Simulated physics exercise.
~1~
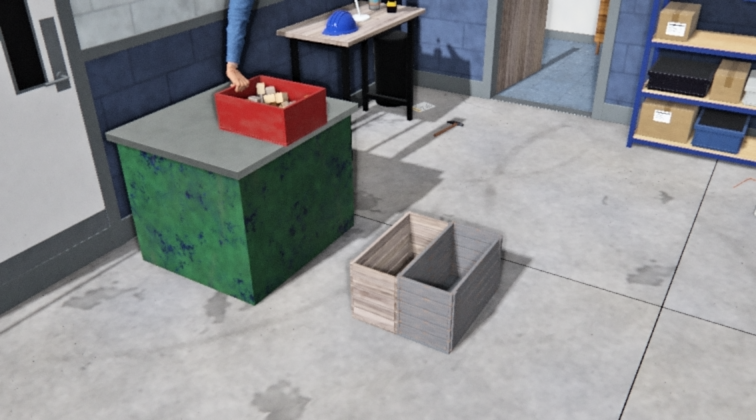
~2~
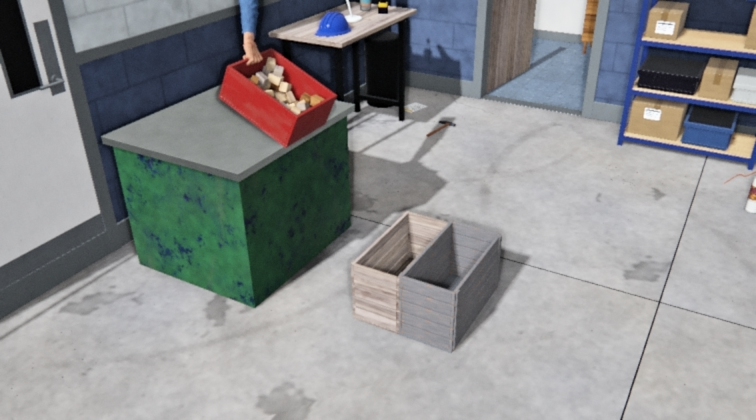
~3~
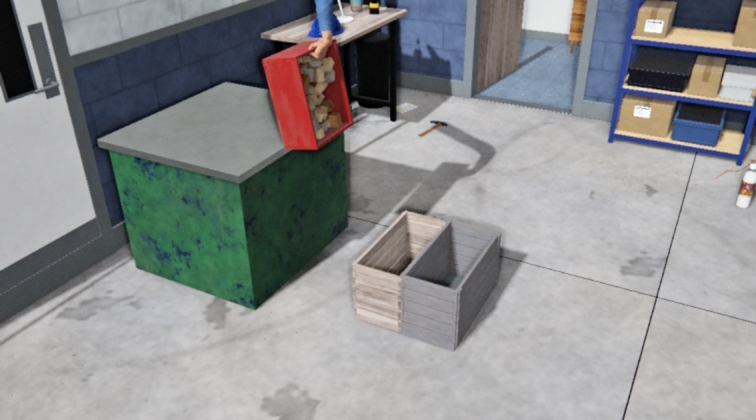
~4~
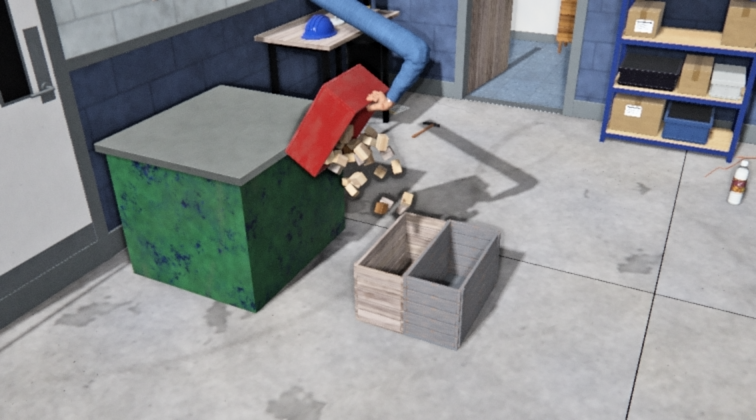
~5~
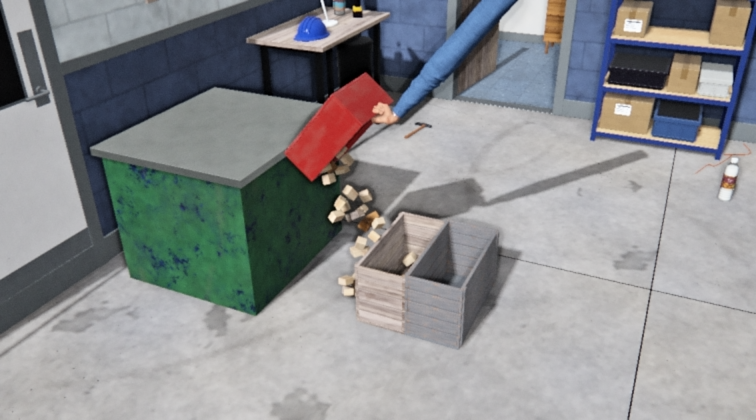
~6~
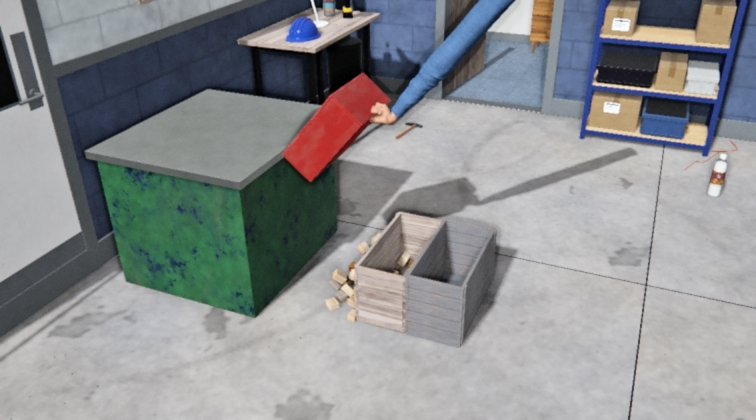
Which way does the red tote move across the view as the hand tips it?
The red tote moves to the right as the viewer sees it.
